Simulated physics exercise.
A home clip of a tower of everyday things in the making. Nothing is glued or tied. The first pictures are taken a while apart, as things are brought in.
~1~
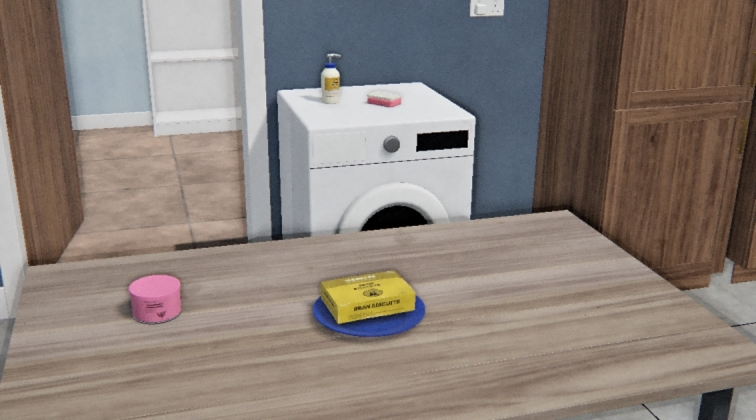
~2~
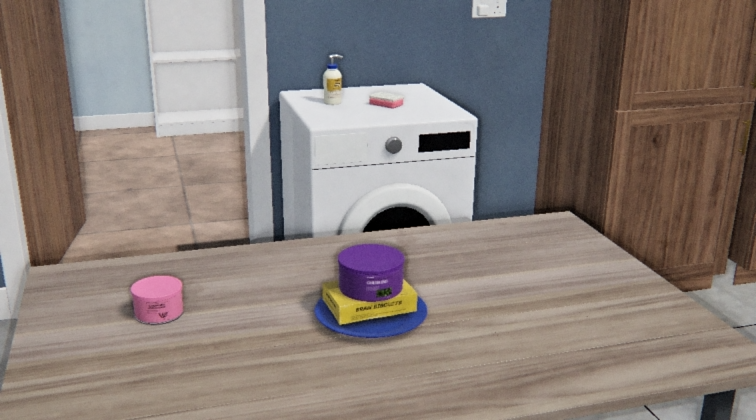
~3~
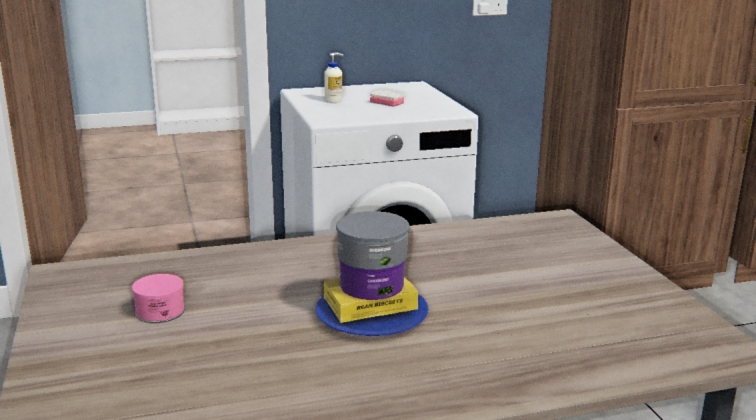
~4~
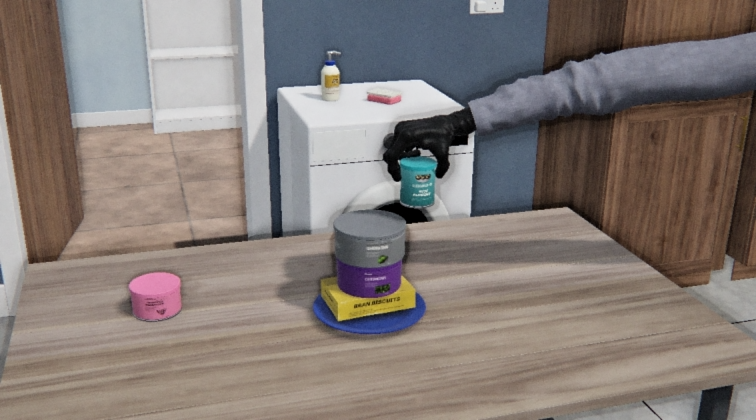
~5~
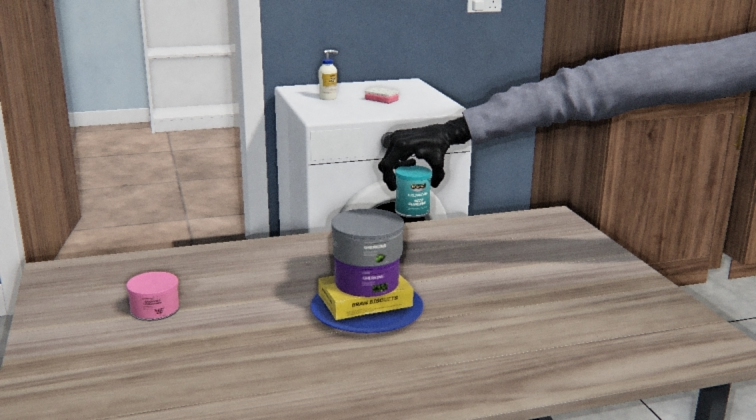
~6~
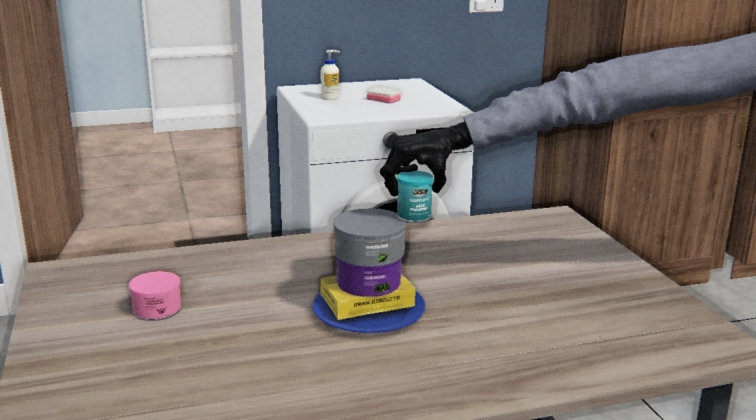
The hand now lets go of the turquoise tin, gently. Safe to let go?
Outcome: The pile gives way.
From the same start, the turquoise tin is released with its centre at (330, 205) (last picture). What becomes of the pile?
Then it loses its balance.
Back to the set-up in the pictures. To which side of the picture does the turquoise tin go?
To the left.
Then, 0.30 s later than the last frame, turquoise tin now fallen.
Then, 1.30 s later than the last frame, things are still on the move.
Then, 2.20 s later than the last frame, as before.
When it is over, fallen, turquoise tin; the other 5 as before. End places, in pixels of the last picture, turquoise tin near (389, 245). The pile loses its balance.
